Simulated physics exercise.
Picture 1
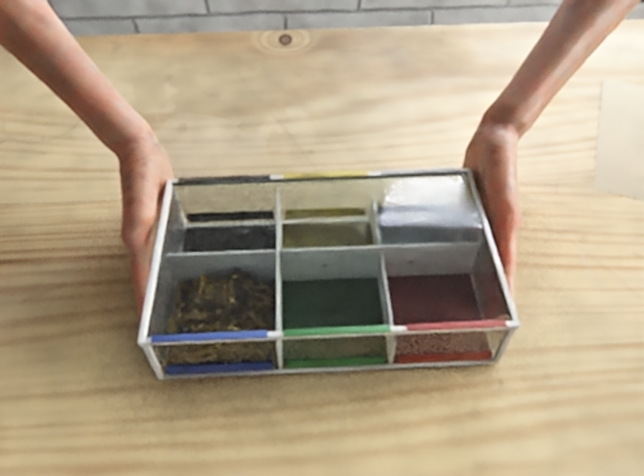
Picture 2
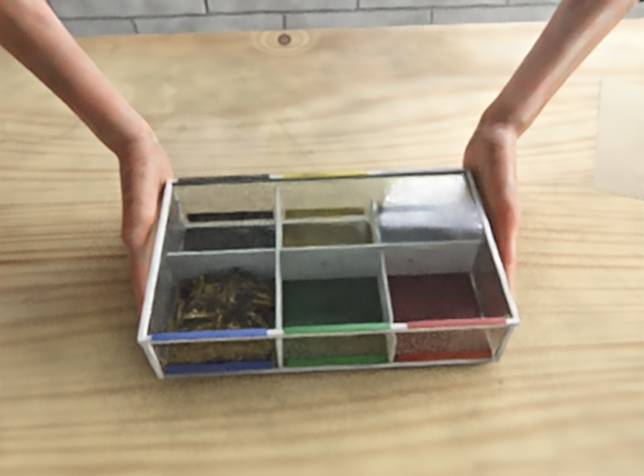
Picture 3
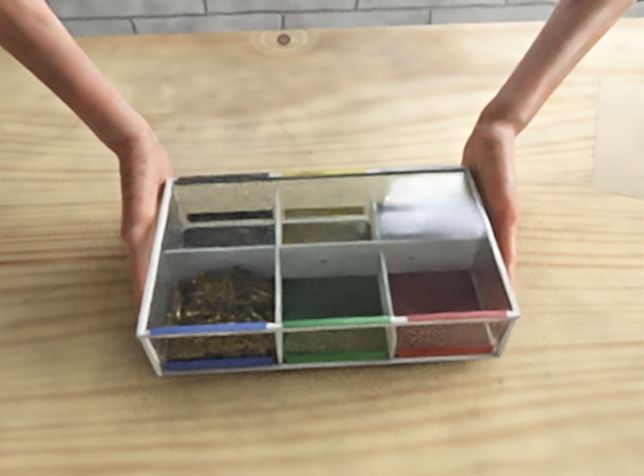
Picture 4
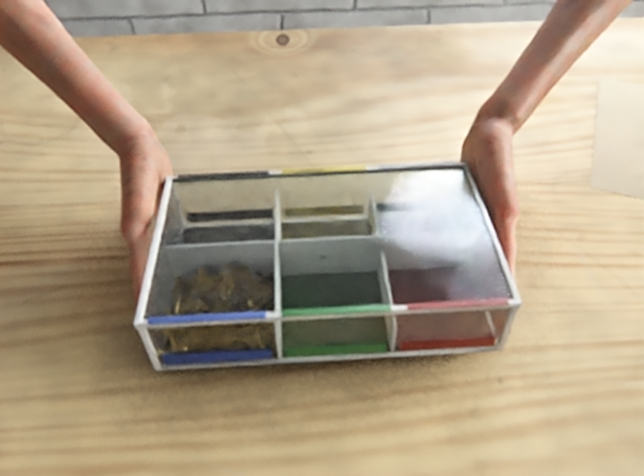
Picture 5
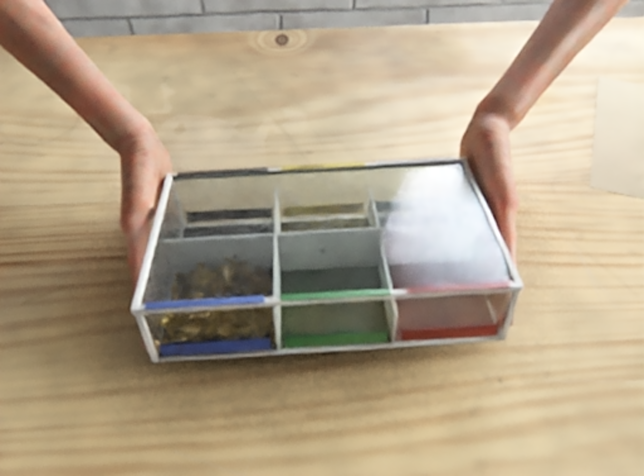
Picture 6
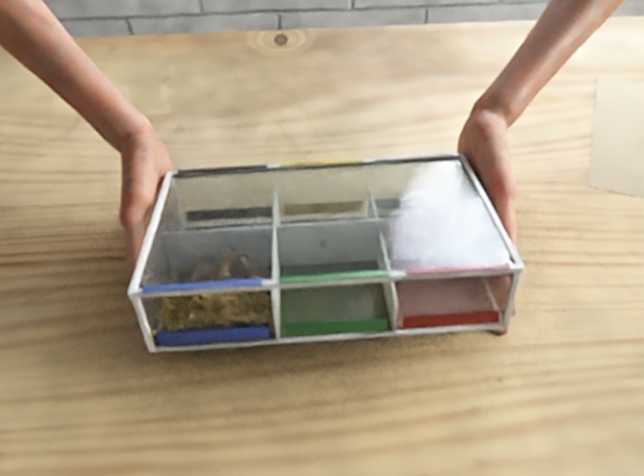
On a pale wooden table, two hands hold a shallow clear-lidded box with six compartments, a heap of small brass-coloured screws in the front left one, beside green and red sections. The hands gradually tilt the box backward, raising its front edge, while a whitish glare shifts across the lid's right side.
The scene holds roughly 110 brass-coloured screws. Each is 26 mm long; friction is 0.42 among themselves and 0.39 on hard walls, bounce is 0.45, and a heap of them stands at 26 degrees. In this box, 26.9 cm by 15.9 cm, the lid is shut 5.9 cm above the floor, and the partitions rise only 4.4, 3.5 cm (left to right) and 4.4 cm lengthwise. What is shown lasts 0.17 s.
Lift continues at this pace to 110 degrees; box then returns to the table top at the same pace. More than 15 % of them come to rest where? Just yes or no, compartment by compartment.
Red gets a no, blue gets a yes, green gets a no, yellow gets a no, white gets a no, black gets a yes.
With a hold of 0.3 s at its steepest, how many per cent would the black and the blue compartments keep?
You'd end up with black at 25 per cent and blue at 75 per cent.
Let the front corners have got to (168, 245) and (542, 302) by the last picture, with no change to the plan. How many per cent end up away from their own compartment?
Then about 10 per cent.
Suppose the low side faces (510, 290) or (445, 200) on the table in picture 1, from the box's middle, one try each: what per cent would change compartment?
Near 15 and 20 percent, in that order.
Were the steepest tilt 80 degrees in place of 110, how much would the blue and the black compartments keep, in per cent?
The blue compartment would get 90 per cent and the black one 10 per cent.
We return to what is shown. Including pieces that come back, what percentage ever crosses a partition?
25 %, roughly.
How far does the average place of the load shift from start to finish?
About 4.0 cm.
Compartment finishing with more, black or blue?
It's the blue one that holds more.
Then, 0.86 s after the last picture, tilt 110 degrees; blue 85 %, black 15 %.
Then, 1.43 s after the last picture, tilt 50 degrees; blue 75 %, black 25 %.
Then, 2.06 s after the last picture, tilt 0 degrees; blue 75 %, black 25 %.
In the end, red 0 %, blue 75 %, green 0 %, yellow 0 %, white 0 %, black 25 %.
